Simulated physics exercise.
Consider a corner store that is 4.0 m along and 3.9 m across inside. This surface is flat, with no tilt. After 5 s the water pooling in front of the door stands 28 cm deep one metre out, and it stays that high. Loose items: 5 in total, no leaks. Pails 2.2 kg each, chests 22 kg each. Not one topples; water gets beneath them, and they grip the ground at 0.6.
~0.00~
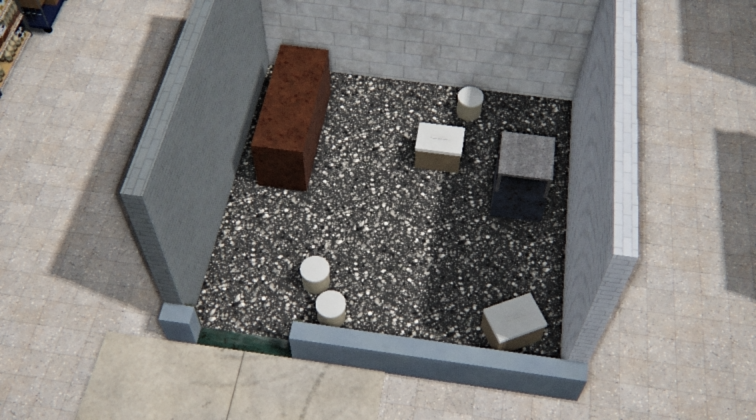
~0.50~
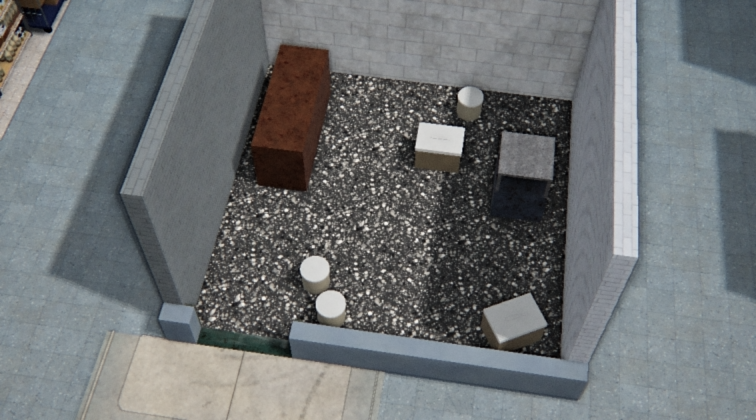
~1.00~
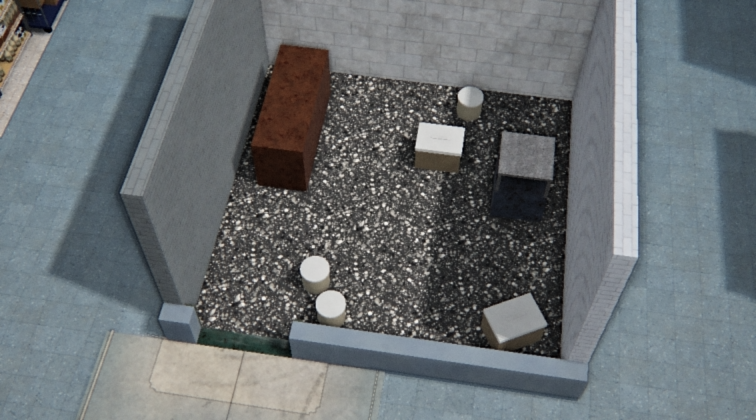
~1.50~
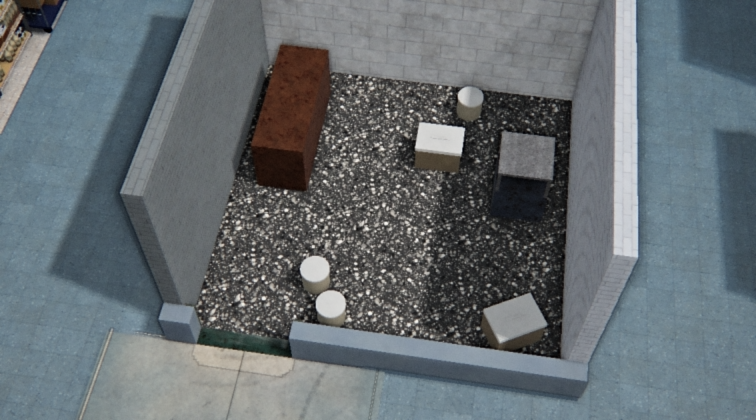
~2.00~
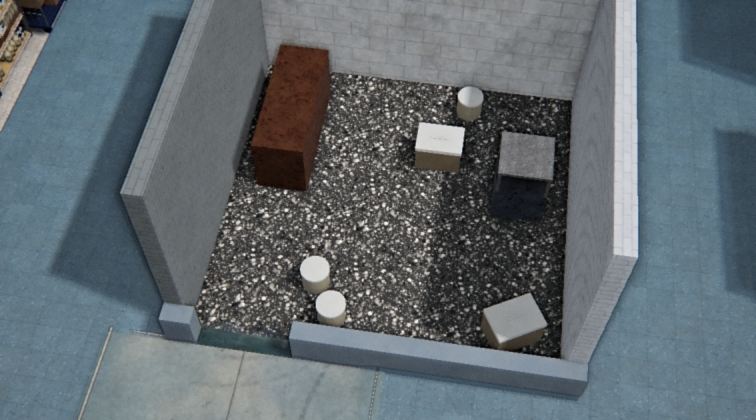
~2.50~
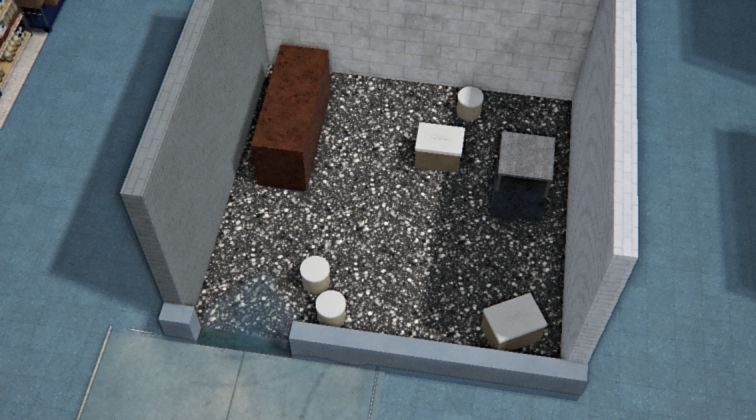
Outside a walled, gravel-floored store, water spreads over the paving, then enters through the doorway.
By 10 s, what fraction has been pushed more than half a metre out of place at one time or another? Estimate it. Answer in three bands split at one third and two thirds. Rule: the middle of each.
One third to two thirds.
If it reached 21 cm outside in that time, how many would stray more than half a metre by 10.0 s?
It would come to 2 of them.
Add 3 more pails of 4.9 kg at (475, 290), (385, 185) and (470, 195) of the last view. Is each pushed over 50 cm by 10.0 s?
Order as given - inside the limit, above the limit, above the limit.
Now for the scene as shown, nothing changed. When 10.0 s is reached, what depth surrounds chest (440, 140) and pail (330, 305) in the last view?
18 and 3 cm.
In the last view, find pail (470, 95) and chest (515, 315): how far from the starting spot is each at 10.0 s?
In turn: 120 cm, 0 cm.
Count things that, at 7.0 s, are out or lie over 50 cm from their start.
By that time the total stands at 1.
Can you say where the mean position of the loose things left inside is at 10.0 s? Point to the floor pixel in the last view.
The average lands around (486, 231).
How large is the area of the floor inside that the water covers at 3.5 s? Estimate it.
Wet area: Approx. 2.5 m2.
After 3.5 s 0 of 5 are over 50 cm from their spots; 0 afloat.
After 4.5 s 1 of 5 are over 50 cm from their spots; 0 afloat.
After 7.0 s 1 of 5 are over 50 cm from their spots; 1 afloat.
After 10.0 s 3 of 5 are over 50 cm from their spots, and 3 have been at some point; 4 afloat.
